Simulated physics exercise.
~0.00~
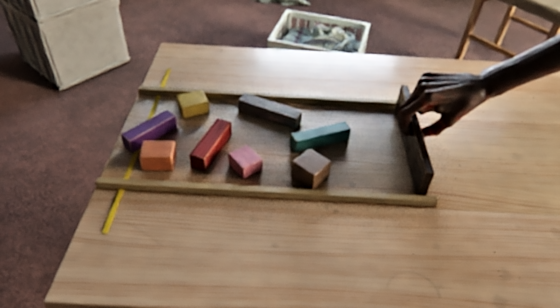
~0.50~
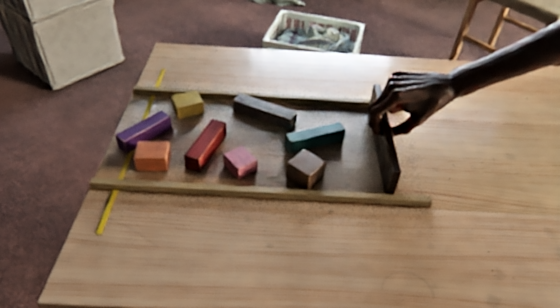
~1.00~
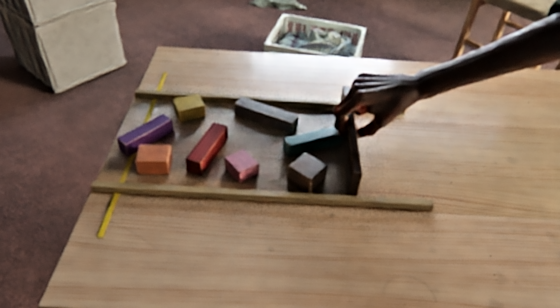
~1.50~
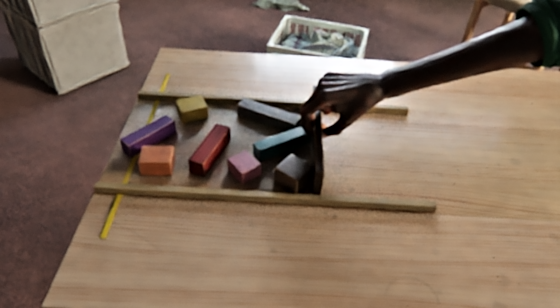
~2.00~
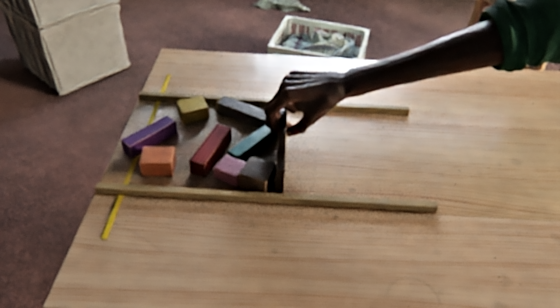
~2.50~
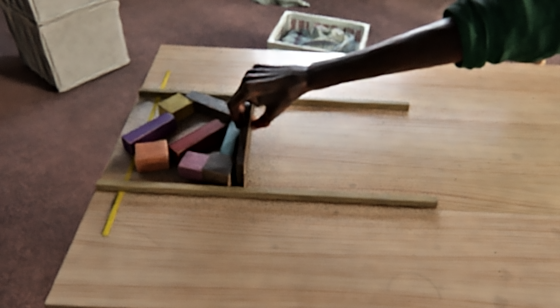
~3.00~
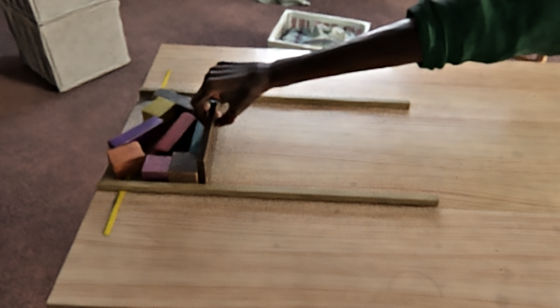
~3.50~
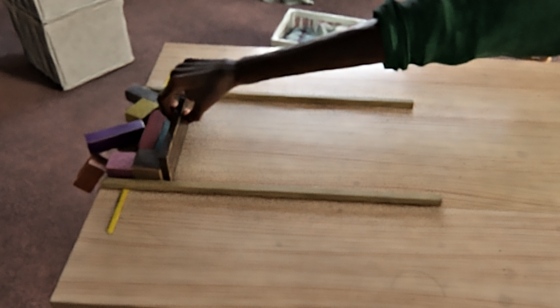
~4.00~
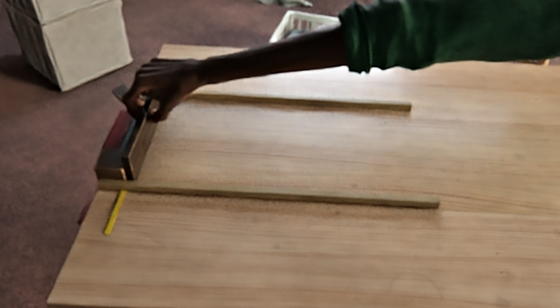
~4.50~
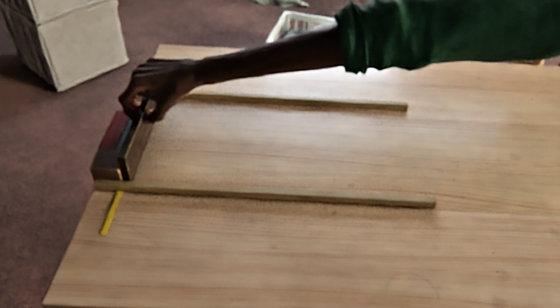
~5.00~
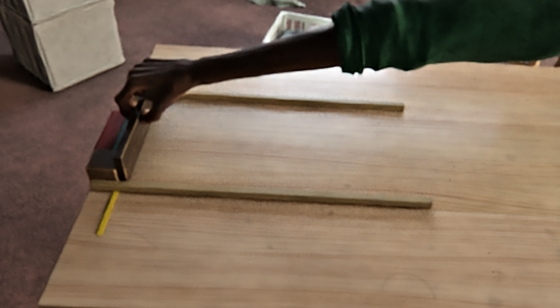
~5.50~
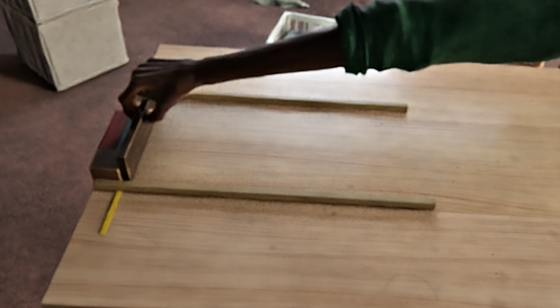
A hand slid an upright board leftward between two wooden rails, sweeping scattered colourful blocks into a bunch and pushing most of them, including the purple and orange ones, over the table's edge, then held the board still near the yellow tape.
